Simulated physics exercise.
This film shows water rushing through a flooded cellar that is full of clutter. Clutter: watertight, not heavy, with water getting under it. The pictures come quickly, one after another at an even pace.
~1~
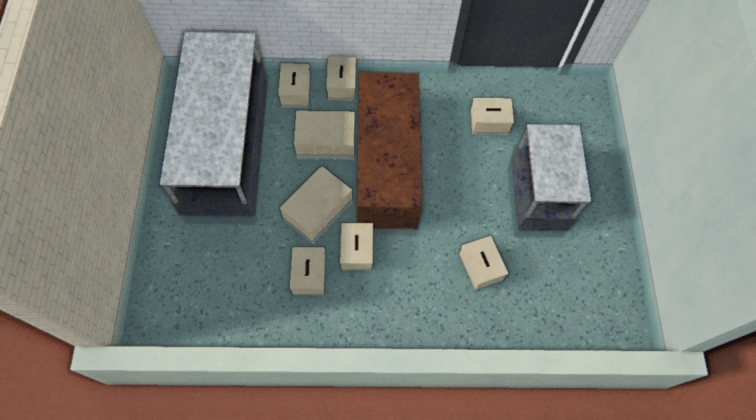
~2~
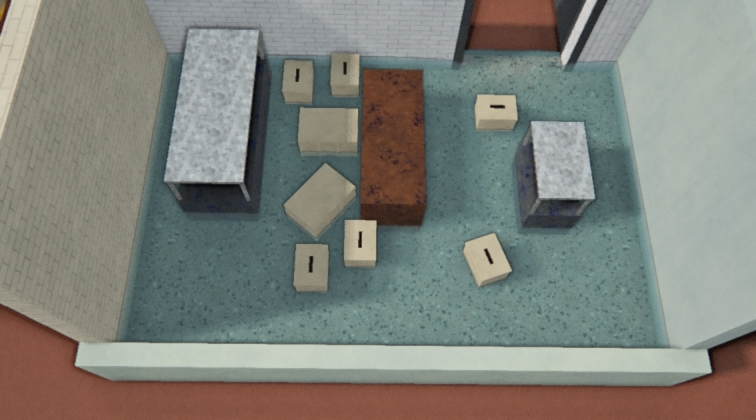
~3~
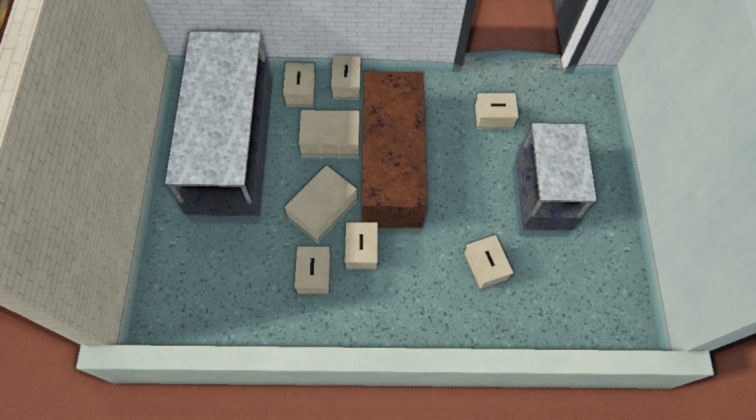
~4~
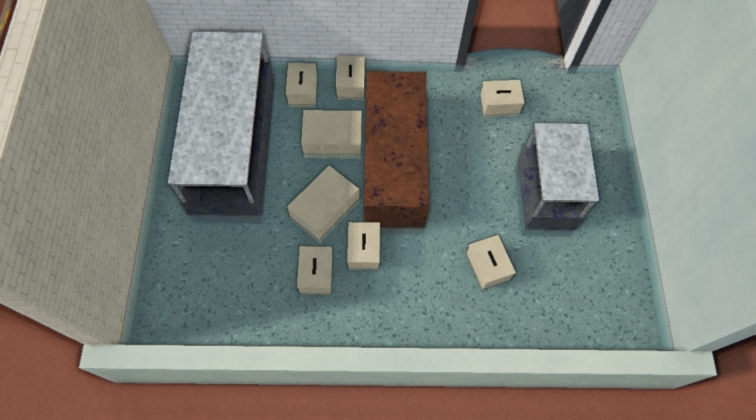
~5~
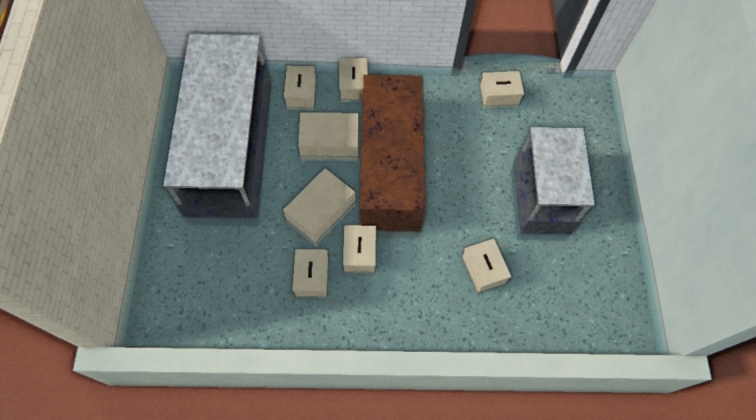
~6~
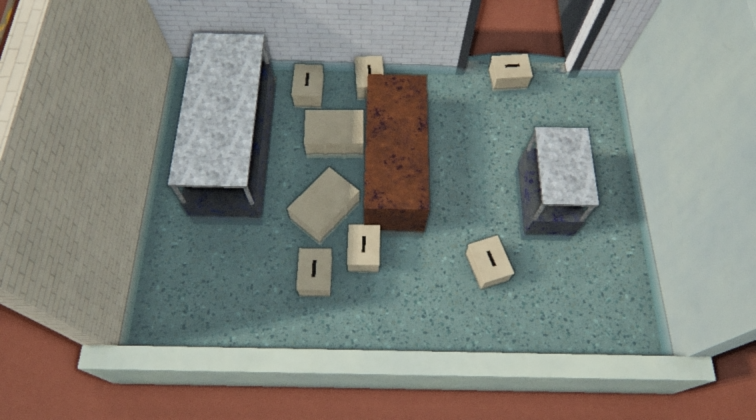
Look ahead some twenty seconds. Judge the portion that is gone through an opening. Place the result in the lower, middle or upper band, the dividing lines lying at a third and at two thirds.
Upper band.
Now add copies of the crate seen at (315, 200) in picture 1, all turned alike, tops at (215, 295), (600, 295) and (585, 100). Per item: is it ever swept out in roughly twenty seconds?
Going one by one, I'd say it doesn't leave, then it leaves, then it leaves.
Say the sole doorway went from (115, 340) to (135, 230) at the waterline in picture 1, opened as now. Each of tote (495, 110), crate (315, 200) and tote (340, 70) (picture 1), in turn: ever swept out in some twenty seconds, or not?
First held back, then flushed away, then held back.
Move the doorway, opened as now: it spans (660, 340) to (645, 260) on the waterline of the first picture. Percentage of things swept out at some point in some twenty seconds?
I'd say some 50 in a hundred.
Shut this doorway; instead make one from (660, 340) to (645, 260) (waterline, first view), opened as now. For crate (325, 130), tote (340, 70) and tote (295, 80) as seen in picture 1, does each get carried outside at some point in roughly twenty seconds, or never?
The three come to no escape, no escape and no escape, in that order.
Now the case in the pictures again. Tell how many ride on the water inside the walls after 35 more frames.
The answer would be 0.
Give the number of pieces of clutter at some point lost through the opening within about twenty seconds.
Result - 6.
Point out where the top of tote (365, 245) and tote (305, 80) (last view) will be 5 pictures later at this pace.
Approximately (396, 242) for one and (340, 69) for the other.
A moment on, 1 of 8 are out; 7 afloat.
Next, 2 of 8 are out; 6 afloat.
Later, 6 of 8 are out; 0 afloat.
In the end, 6 of 8 are out; 0 afloat.
